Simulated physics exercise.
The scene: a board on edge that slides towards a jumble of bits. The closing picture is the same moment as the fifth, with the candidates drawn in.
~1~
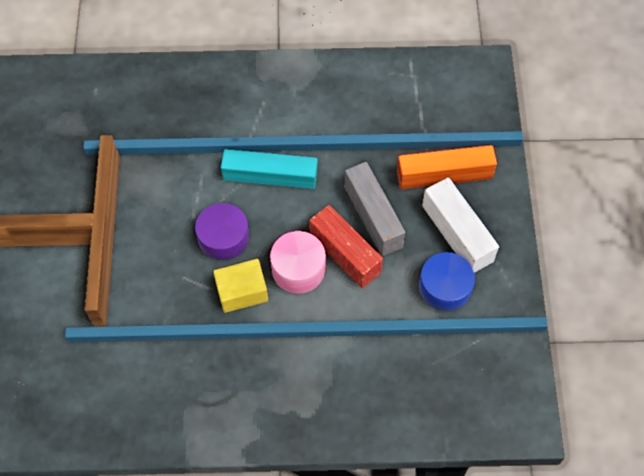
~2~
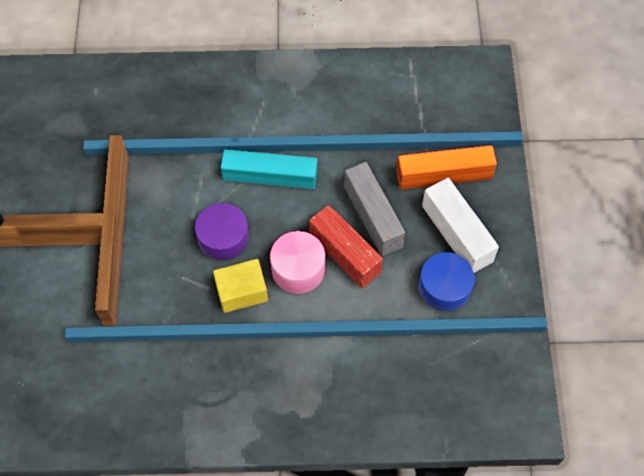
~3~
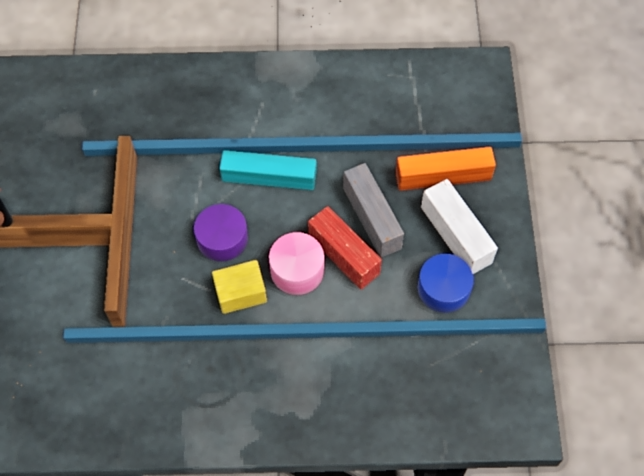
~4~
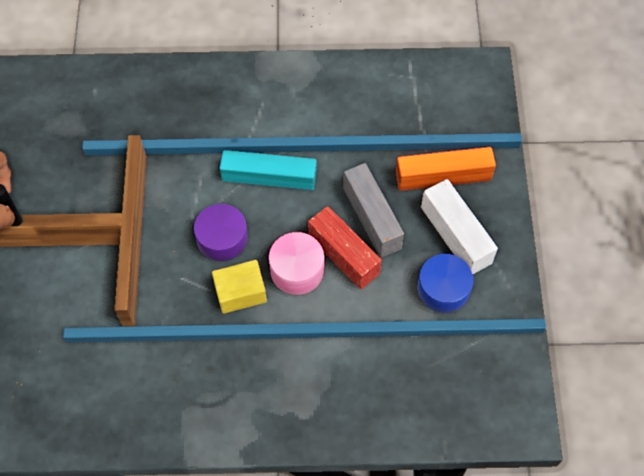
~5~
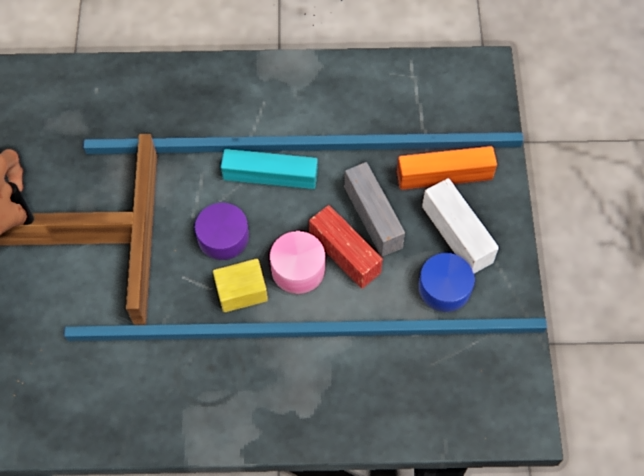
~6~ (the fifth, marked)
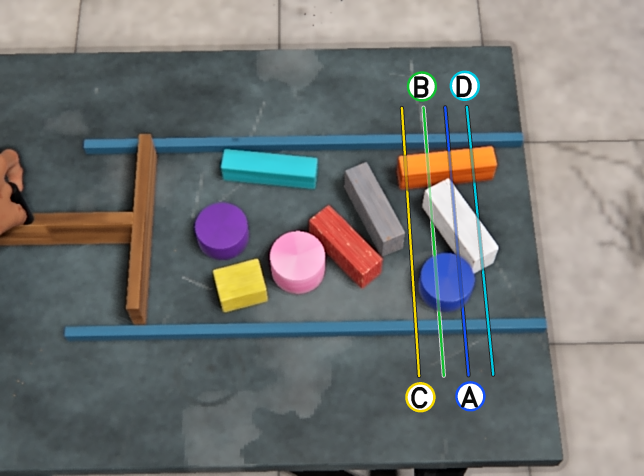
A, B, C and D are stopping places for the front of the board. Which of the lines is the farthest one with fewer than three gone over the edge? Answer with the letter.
It should halt at B.
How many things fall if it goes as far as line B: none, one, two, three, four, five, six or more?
By then, two.
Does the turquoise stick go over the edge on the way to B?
By then, no.
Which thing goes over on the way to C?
The orange stick goes over.
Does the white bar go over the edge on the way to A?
Yes.
On the marked copy, A at (456, 232); B at (433, 233); C at (410, 233); D at (479, 232).
With B. Early on, board (245, 215); yellow block (276, 297); turquoise stick (302, 167).
Further on, board (350, 214); orange stick (498, 167); white bar (477, 226).
At the end, board (431, 212); white bar over the edge; orange stick over the edge; two fallen.
As for the rest, A drops three; C is within the limit but short; D drops five.
